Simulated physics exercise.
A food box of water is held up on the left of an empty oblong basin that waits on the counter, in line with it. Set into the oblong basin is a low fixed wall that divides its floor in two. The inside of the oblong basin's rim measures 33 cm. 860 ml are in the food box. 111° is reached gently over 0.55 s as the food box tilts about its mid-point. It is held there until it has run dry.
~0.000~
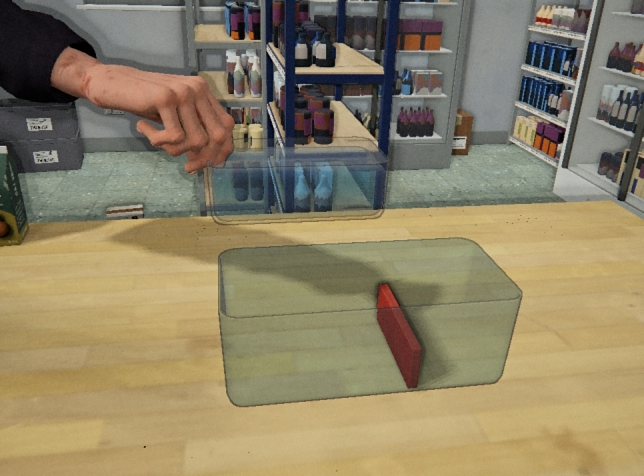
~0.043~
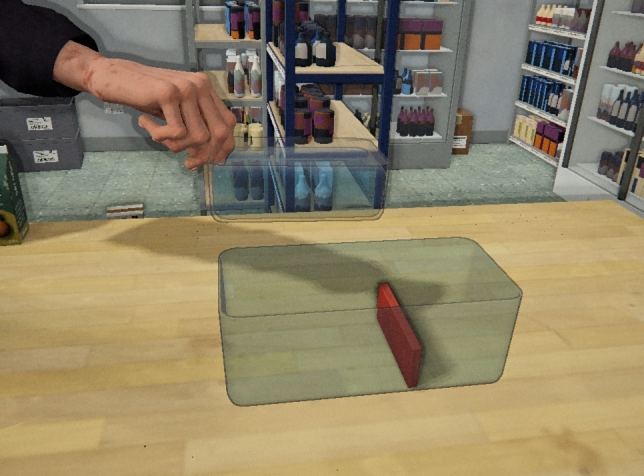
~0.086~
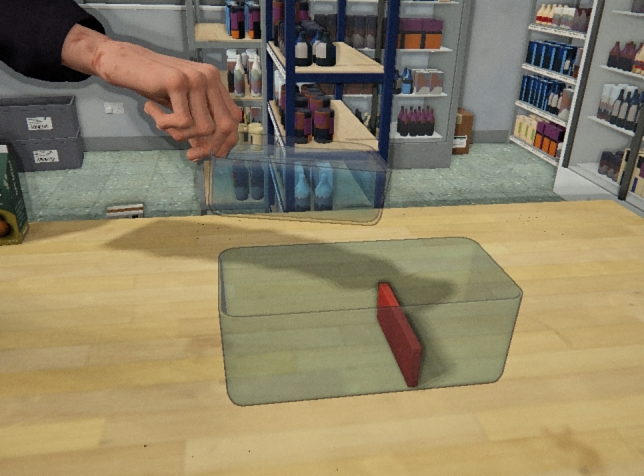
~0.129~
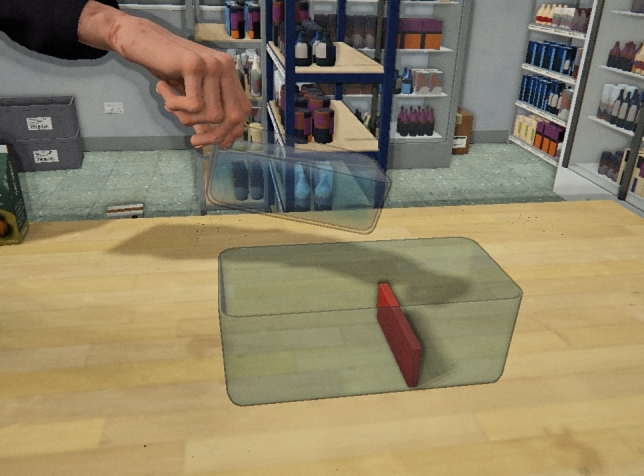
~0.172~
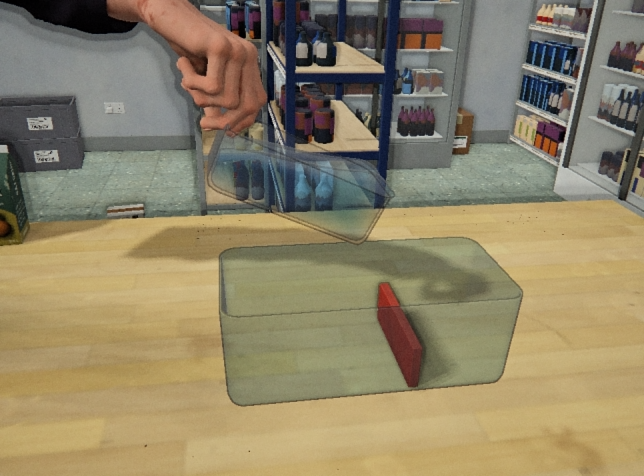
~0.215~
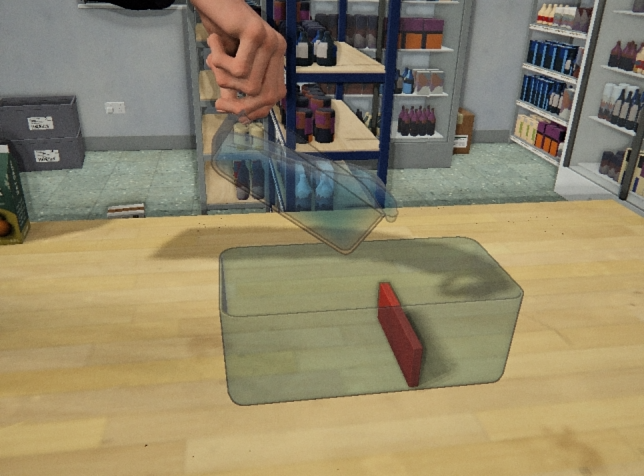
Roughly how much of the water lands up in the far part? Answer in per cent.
Around 40 %.
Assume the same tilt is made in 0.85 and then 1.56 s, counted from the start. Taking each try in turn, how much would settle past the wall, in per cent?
Respectively about 60 and 70 percent.
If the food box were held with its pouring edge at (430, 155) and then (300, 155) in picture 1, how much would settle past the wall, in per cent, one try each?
Roughly 70 per cent the first time and 10 per cent the second.
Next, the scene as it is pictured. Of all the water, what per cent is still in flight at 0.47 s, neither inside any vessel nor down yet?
14 %.
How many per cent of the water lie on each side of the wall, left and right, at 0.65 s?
48 per cent left and 34 right, roughly.
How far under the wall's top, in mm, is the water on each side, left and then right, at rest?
On the left it's about 42 mm; on the right, about 36 mm.
After 0.47 s the tilt is 105° and 9 per cent is still to pour, 36 is left of the wall and 42 right of it.
After 0.65 s the tilt is 111° and 2 per cent is still to pour, 48 is left of the wall and 34 right of it.
After 0.84 s the tilt is 111° and 0 per cent is still to pour, 54 is left of the wall and 40 right of it.
After 1.05 s the tilt is 111° and 0 per cent is still to pour, 55 is left of the wall and 40 right of it.
In the end 55 per cent lies left of the wall, 40 right of it and 4 outside.
